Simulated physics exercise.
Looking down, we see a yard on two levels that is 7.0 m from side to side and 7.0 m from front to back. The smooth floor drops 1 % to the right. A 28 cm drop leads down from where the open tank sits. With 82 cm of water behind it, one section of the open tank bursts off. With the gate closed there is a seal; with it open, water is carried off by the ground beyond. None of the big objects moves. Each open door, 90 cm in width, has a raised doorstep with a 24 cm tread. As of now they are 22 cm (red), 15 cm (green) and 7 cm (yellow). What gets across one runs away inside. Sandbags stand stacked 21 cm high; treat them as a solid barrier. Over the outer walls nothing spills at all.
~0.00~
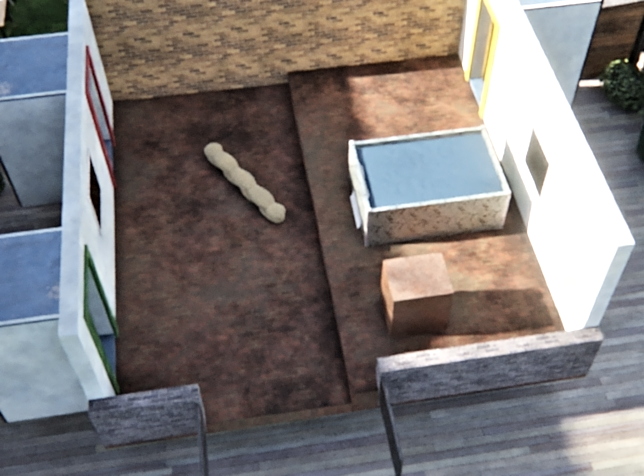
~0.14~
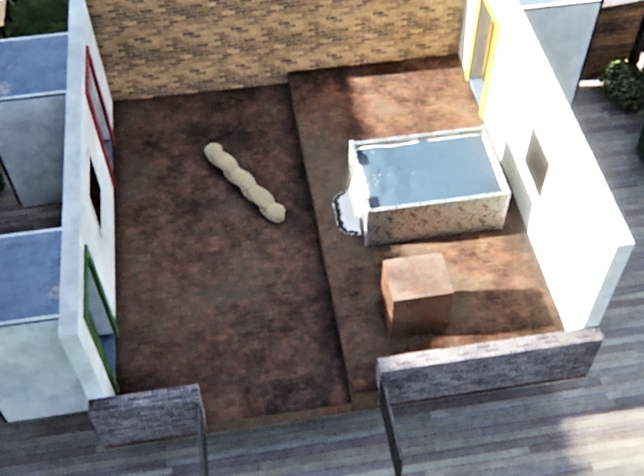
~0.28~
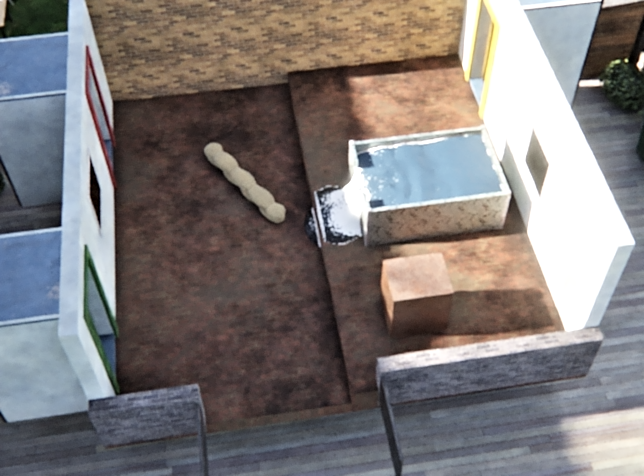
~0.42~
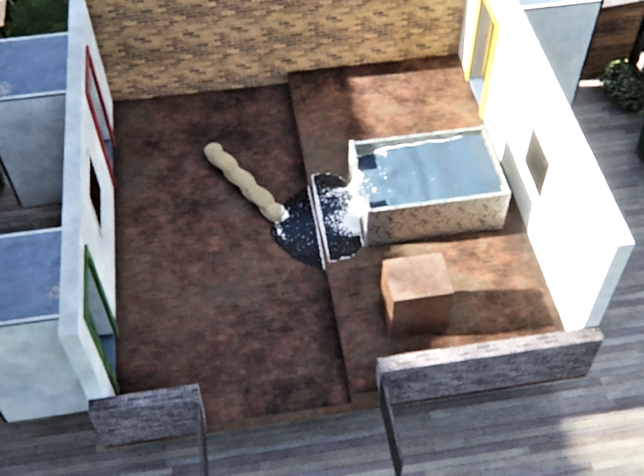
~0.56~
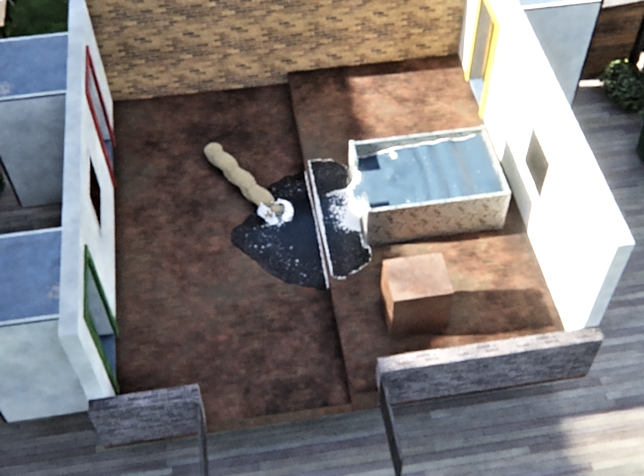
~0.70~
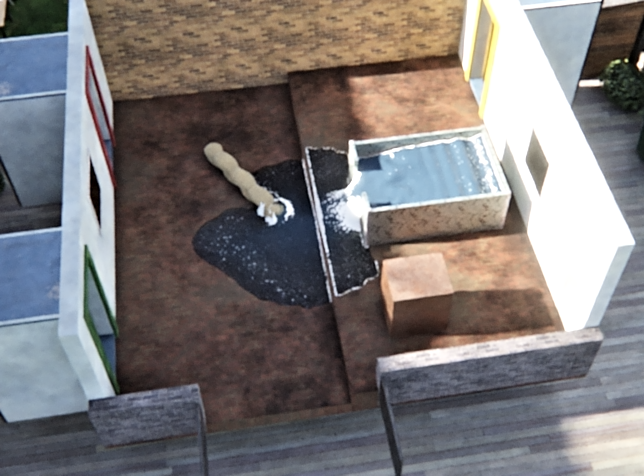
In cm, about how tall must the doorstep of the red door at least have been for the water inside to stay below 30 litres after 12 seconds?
It would have had to be close to 6 cm tall.
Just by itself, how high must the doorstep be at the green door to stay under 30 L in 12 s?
Door green, min height approx. 13.0 cm.
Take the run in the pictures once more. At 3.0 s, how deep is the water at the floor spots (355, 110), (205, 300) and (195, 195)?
That's 0, 3 and 1 cm, in the order given.
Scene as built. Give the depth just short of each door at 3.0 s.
Depth at red 6 cm, at green 16 cm, at yellow 0 cm.
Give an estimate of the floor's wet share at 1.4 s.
Approximately 30 % of the floor.
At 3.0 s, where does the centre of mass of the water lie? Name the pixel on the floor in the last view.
Centre estimate: (315, 231) px, approximately.
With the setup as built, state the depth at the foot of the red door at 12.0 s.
7.5 cm.
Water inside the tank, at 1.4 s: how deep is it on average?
Around 58 cm on average.
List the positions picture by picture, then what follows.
Still water, 82 cm deep, in the open tank at (428, 171); the red door at (102, 126) is dry, in the first frame.
Water pours out at (361, 198) and has run 0.4 m, to (343, 226); about 12 cm deep outside, 82 cm at the back, in the second frame.
The front is at (311, 234), 0.9 m from the gap at (361, 200); 0.8 m2 of floor is wet, 82 cm left at the back, in the third frame.
The gap is at (361, 200), the front 1.5 m out at (276, 236); the back of the open tank holds 82 cm, in the fourth frame.
Water pours out at (361, 201) and has run 2.2 m, to (238, 241); about 5 cm deep outside, 81 cm at the back, in the fifth frame.
The gap is at (361, 200), the front 2.8 m out at (200, 245); the back of the open tank holds 74 cm; the red door at (102, 126), 4.7 m from the gap, is still 2.5 m from the nearest water, in the sixth frame.
After 1.4 s water covers 30 % of the floor, deepest (47 cm) near (354, 211); it has not reached the red door.
After 3.0 s water covers 45 % of the floor, deepest (29 cm) near (118, 422); 6 cm at the red door, 0 litres in over its 22 cm doorstep.
After 12.0 s water covers 55 % of the floor, deepest (12 cm) near (113, 106); 8 cm at the red door, 0 litres in over its 22 cm doorstep.
At the red door as built, the water arrived by 2.7 s and peaked near 11 cm at 6.8 s.
With a doorstep of 4.5 cm, 55 litres would have come in within the 12 s; with 6.5 cm, 21 litres. So under 30 litres takes about 6 cm.
